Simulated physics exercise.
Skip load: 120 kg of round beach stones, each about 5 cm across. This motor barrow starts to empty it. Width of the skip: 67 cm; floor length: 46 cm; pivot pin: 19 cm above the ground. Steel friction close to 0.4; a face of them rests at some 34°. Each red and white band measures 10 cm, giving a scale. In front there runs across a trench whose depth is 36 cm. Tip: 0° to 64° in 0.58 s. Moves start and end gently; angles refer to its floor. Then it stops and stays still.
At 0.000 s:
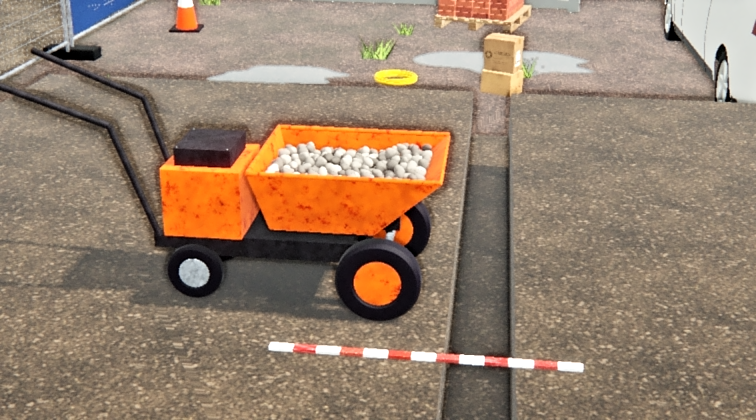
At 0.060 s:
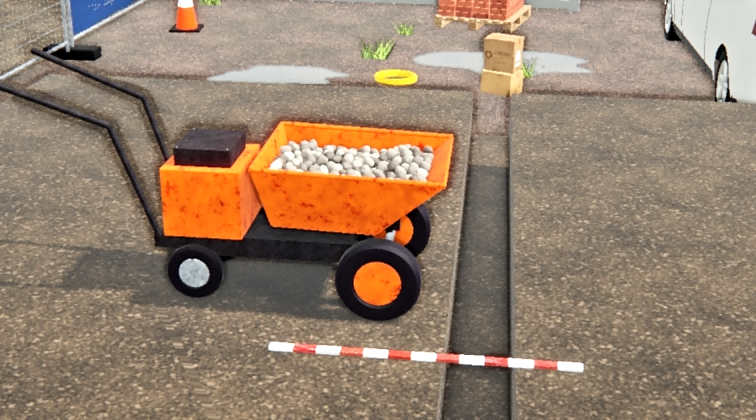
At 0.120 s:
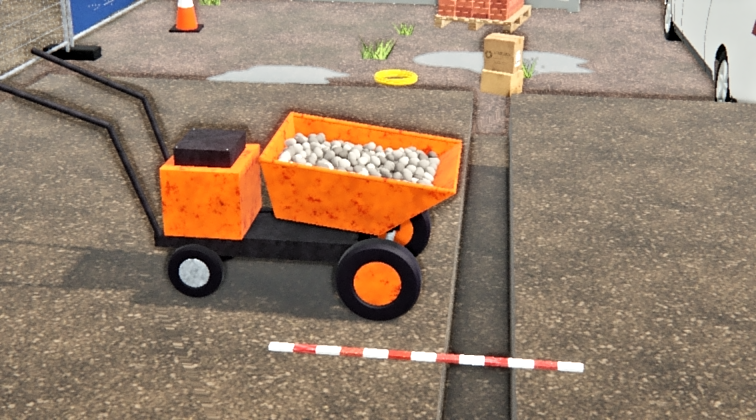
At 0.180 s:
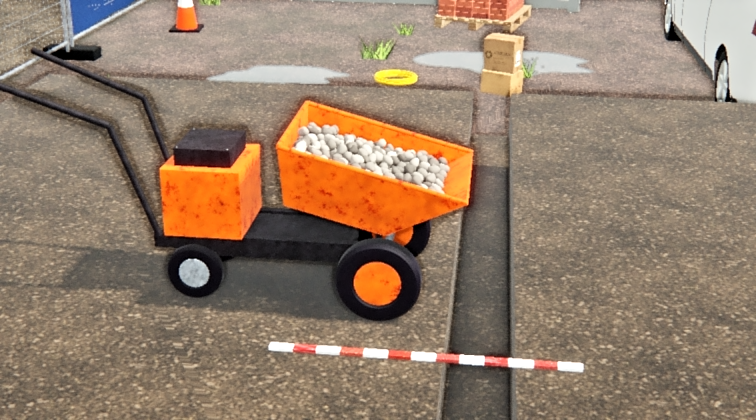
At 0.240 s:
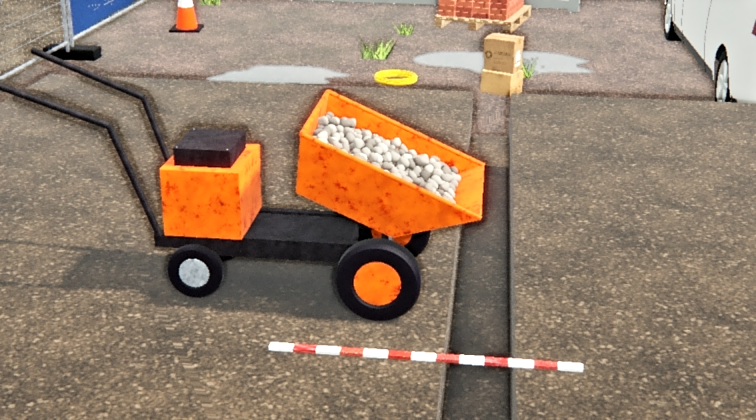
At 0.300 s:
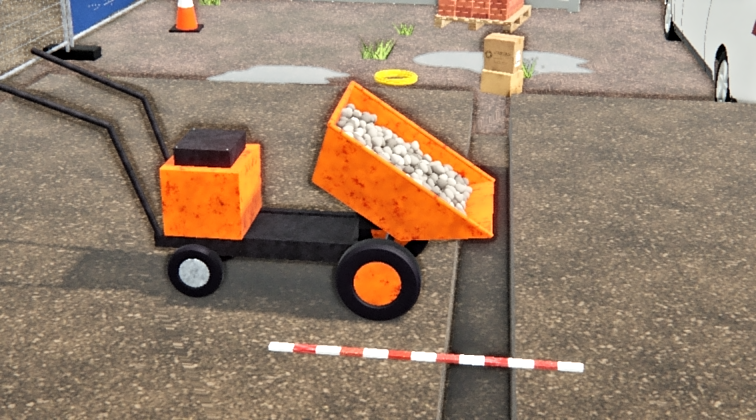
The orange skip on a small motor barrow, loaded with pale rounded stones, tilted gradually forward to the right, its back rising and its front lip lowering over a narrow trench while the wheels stayed still.
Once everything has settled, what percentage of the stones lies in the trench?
I would say 18 percent.
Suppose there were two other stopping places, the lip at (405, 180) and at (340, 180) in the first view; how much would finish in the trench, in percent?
First place: Near 50%; second place: Near 80%.
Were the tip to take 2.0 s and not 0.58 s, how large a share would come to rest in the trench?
Probably about 30 in a hundred.
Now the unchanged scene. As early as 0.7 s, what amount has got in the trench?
Around 0 per cent of it.
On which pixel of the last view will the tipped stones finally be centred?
At about pixel (577, 298) in the last view.
After 0.4 s the floor is at 53°; 100 % in the skip; the foremost stones are at (489, 233).
After 0.7 s the floor is at 64°; 78 % in the skip, 1 % in the trench, 21 % past the trench; the foremost stones are at (566, 293).
After 1.0 s the floor is at 64°; 18 % in the skip, 3 % in the trench, 79 % past the trench; the foremost stones are at (739, 321).
After 3.0 s the floor is at 64°; 0 % in the skip, 18 % in the trench, 82 % past the trench; the foremost stones are past the picture's edge.
